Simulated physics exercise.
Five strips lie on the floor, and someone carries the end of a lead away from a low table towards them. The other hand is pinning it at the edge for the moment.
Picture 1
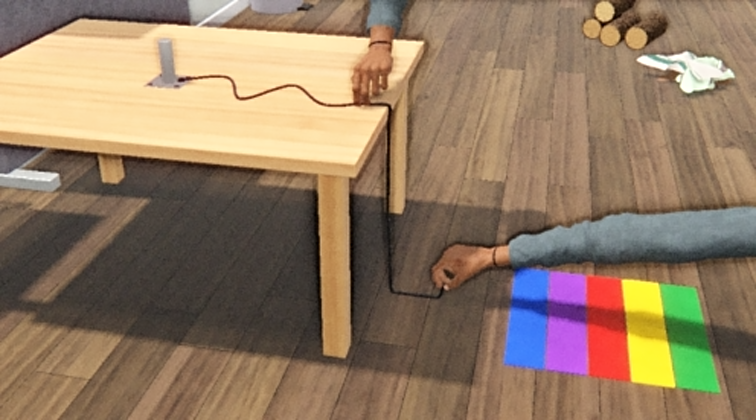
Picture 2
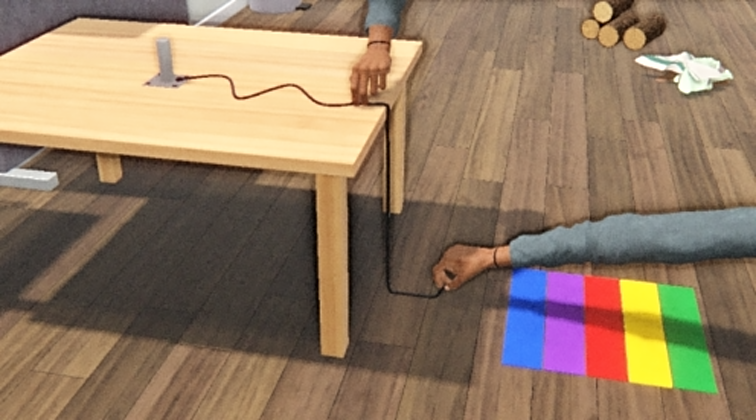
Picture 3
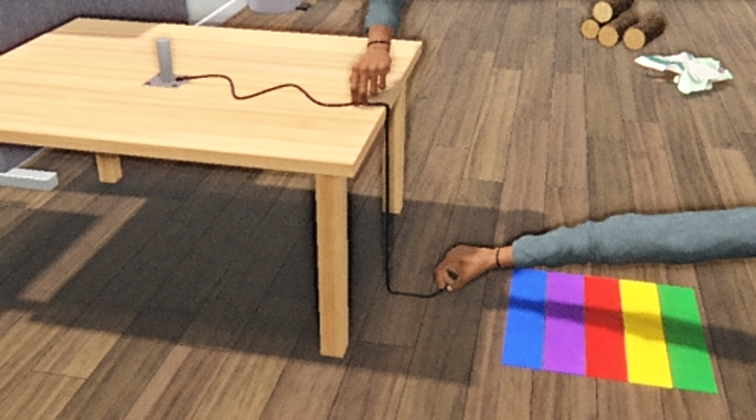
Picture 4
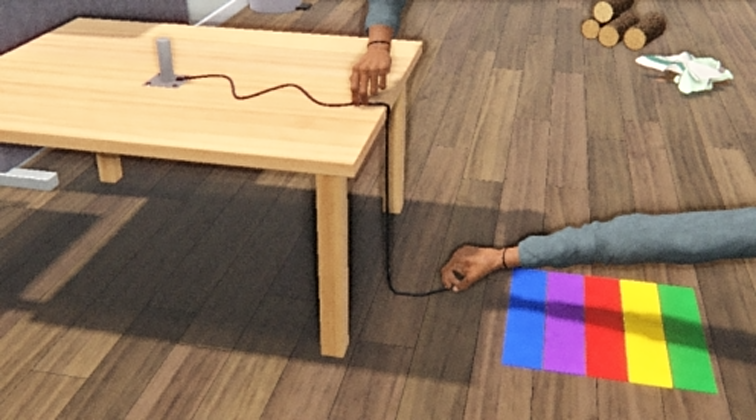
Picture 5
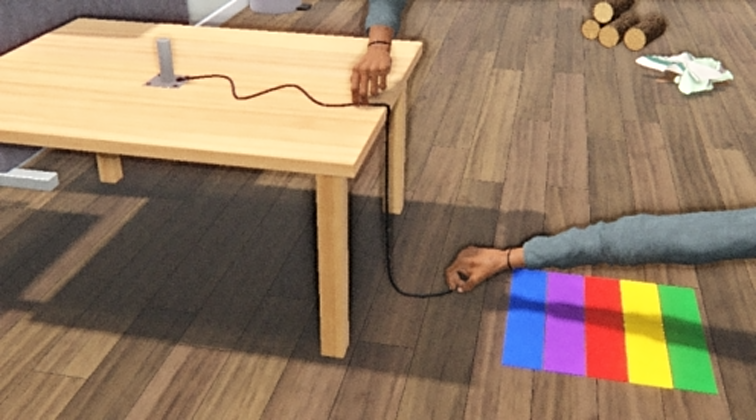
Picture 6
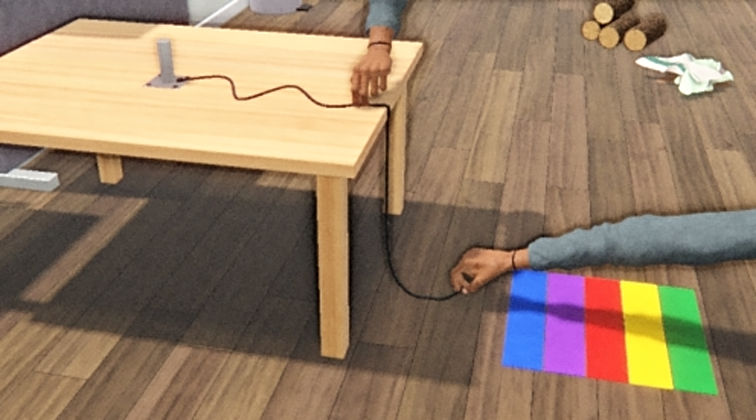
On a wood-plank floor beside a low wooden table, one hand presses a dark cord at the table's edge while another holds its hanging end near five coloured strips. The lower hand shifts slightly to the right, drawing the end a little nearer the blue strip, while the upper hand stays put.
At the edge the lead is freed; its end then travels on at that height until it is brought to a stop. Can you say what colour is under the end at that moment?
Yes, it is green.
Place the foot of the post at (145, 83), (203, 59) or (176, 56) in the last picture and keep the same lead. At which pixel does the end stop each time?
Per try, approx.: (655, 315); (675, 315); (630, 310).
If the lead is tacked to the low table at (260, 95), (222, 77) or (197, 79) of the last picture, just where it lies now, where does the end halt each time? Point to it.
About (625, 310), (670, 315) and (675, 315).
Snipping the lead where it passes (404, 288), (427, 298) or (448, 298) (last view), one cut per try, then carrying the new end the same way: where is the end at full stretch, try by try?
Cut 1: About (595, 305). Cut 2: About (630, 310). Cut 3: About (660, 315).
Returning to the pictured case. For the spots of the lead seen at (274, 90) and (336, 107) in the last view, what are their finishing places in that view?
(328, 99) and (419, 131).
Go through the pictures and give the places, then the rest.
In the first frame, end (443, 285); blue (526, 347); purple (567, 352); red (608, 357); yellow (651, 363); green (694, 369).
In the second frame, end (444, 286); lead through (218, 76) (253, 96) (311, 99) (387, 118) (388, 199) (388, 276).
In the third frame, end (446, 286).
In the fourth frame, end (453, 287); lead through (218, 76) (253, 96) (312, 99) (387, 118) (387, 198) (388, 276).
In the fifth frame, end (457, 288).
In the sixth frame, end (462, 289); lead through (218, 77) (253, 97) (312, 100) (388, 119) (386, 199) (395, 277).
Early on, end near (617, 308); over red.
Midway, end near (660, 313); over yellow.
At the end of the slack, end near (685, 316); over green. It gets as far as the green strip.
